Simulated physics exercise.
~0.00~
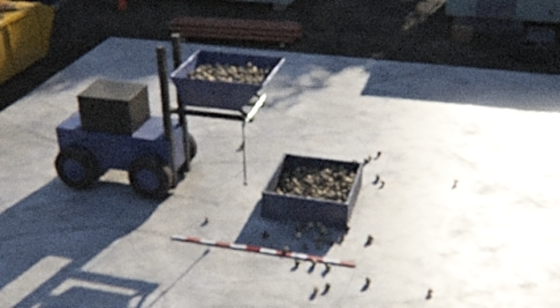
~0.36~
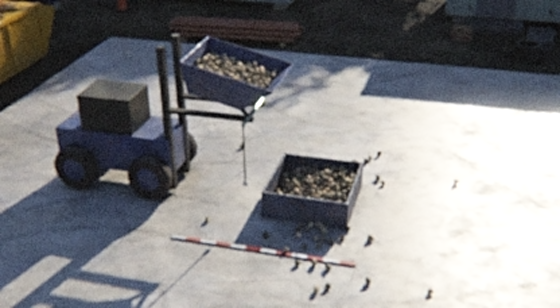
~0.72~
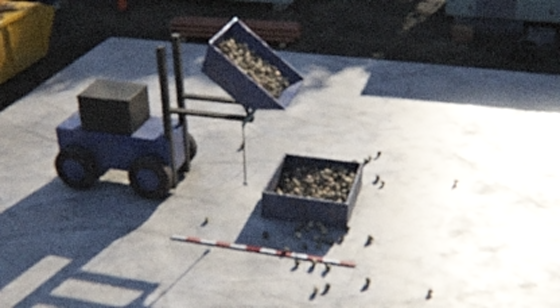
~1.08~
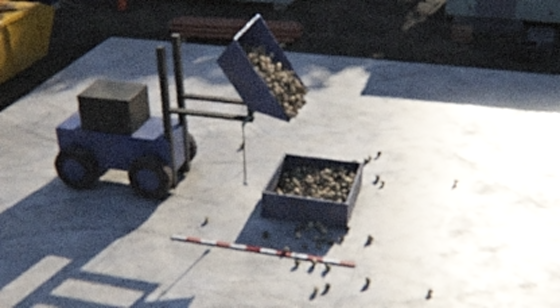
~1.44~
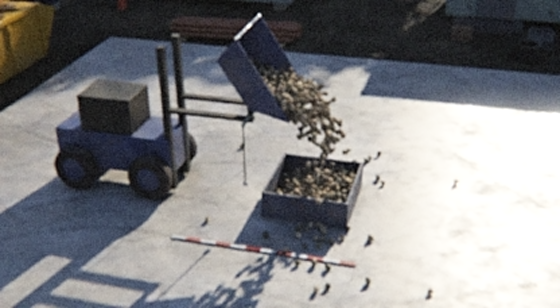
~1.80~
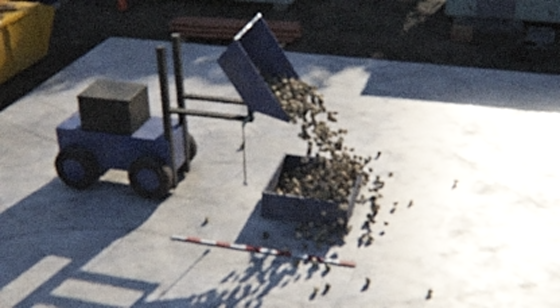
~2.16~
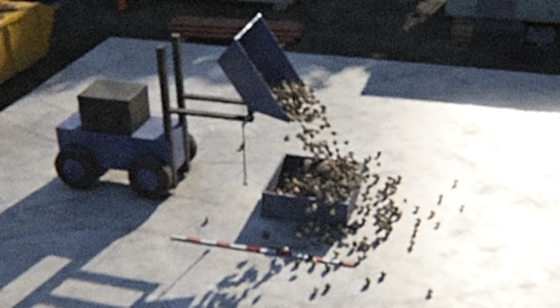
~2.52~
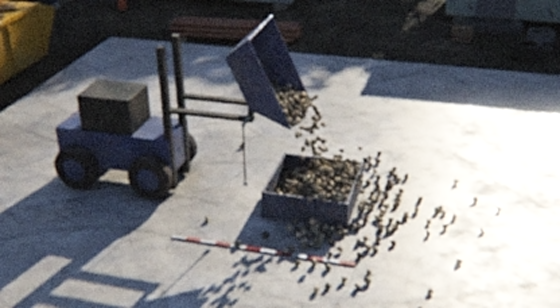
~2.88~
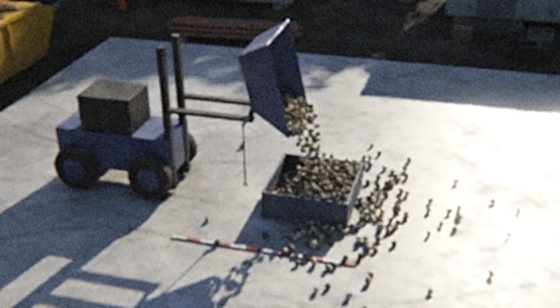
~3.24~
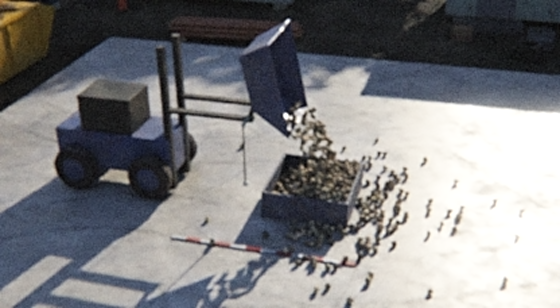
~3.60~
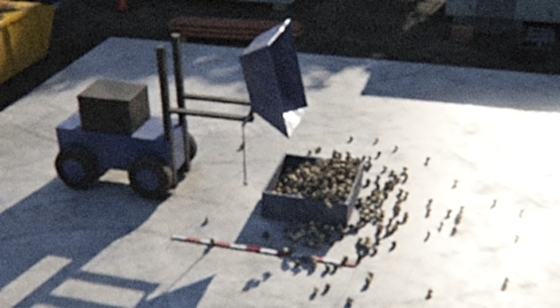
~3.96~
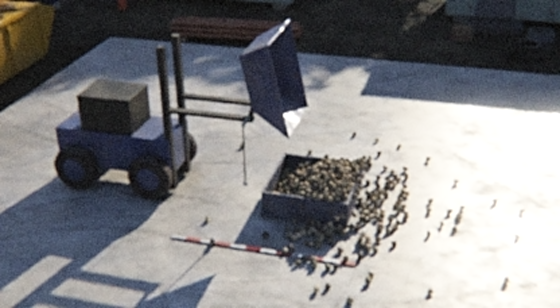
At the start, a small blue fork truck on a pale floor holds up a blue skip of stones, with a partly filled bin, a few scattered stones and a red and white striped rod nearby. The skip tilts steeply to the right, and stones begin to slide over its lower edge into the bin. They keep pouring while it pauses, heaping up and spilling beyond the bin's right side. The skip then tips further and empties. At the end it hangs steeply tilted above the heaped bin, with many stones strewn around it.
